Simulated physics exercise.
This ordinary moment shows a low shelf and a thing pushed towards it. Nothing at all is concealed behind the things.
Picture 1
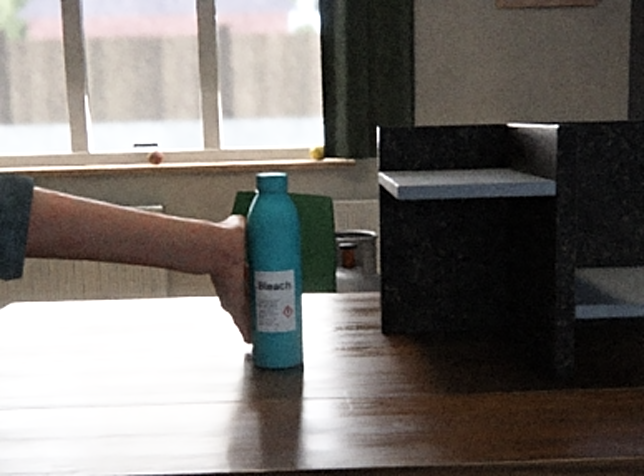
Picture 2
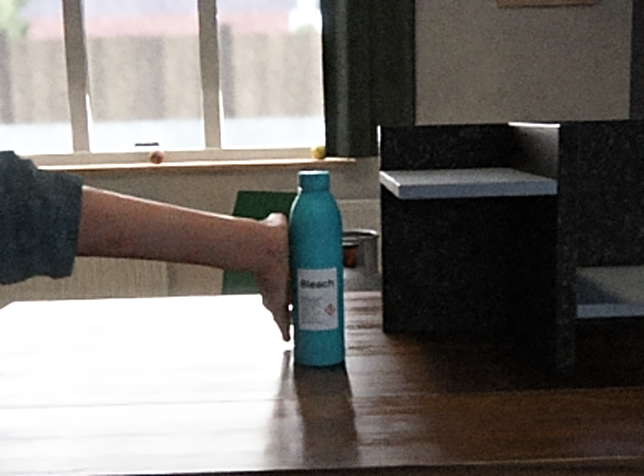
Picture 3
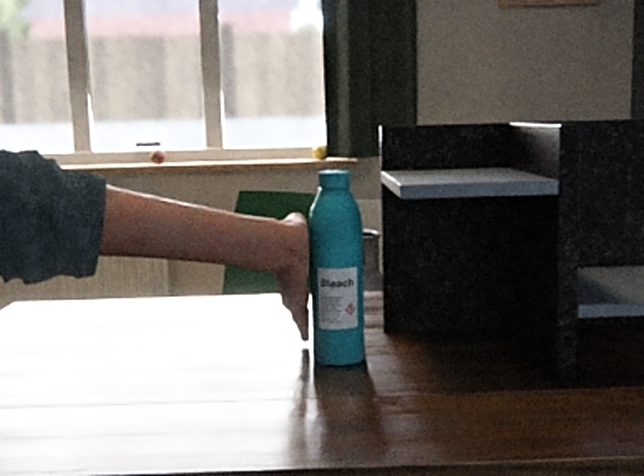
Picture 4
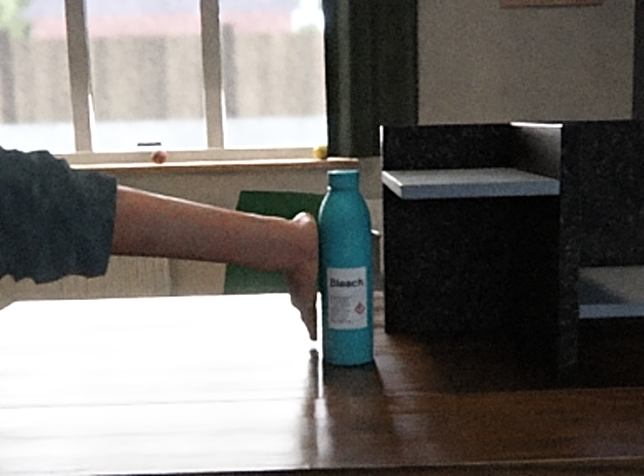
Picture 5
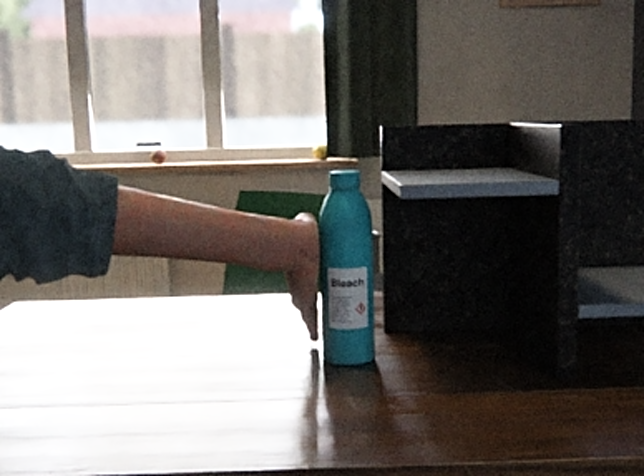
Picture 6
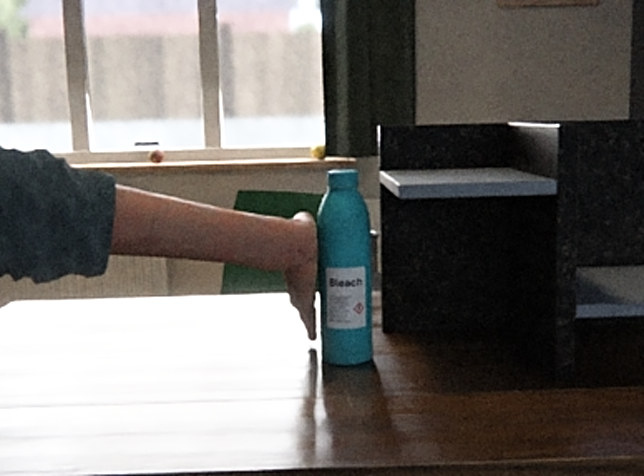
Turquoise bleach bottle being pushed upright to the right across a wooden table by a hand, then staying still beside dark shelving.
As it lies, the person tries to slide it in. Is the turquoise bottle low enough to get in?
Outcome: The turquoise bottle gets stuck.
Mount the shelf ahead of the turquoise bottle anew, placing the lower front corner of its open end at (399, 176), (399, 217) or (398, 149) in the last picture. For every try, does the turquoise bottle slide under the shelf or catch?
Outcome by try: In / hung up / in.
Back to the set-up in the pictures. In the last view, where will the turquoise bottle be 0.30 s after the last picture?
I'd look for it close to (372, 265).
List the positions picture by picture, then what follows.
Hand sliding it forward; turquoise bottle (275, 269); shelf (536, 240), in the first frame.
Hand sliding it forward; turquoise bottle (317, 267); shelf (537, 239), in the second frame.
Hand sliding it forward; turquoise bottle (337, 266); shelf (539, 239), in the third frame.
Hand sliding it forward; turquoise bottle (345, 266); shelf (540, 239), in the fourth frame.
Hand sliding it forward; turquoise bottle (347, 266); shelf (539, 239), in the fifth frame.
Hand sliding it forward; turquoise bottle (345, 266); shelf (537, 239), in the sixth frame.
Then, 0.22 s later than the last frame, turquoise bottle sliding up to the opening near (357, 266).
Then, 0.30 s later than the last frame, turquoise bottle sliding up to the opening near (372, 265).
Then, 0.48 s later than the last frame, turquoise bottle stopped at the opening near (376, 265).
When it is over, the turquoise bottle stops at the shelf, near (376, 265).
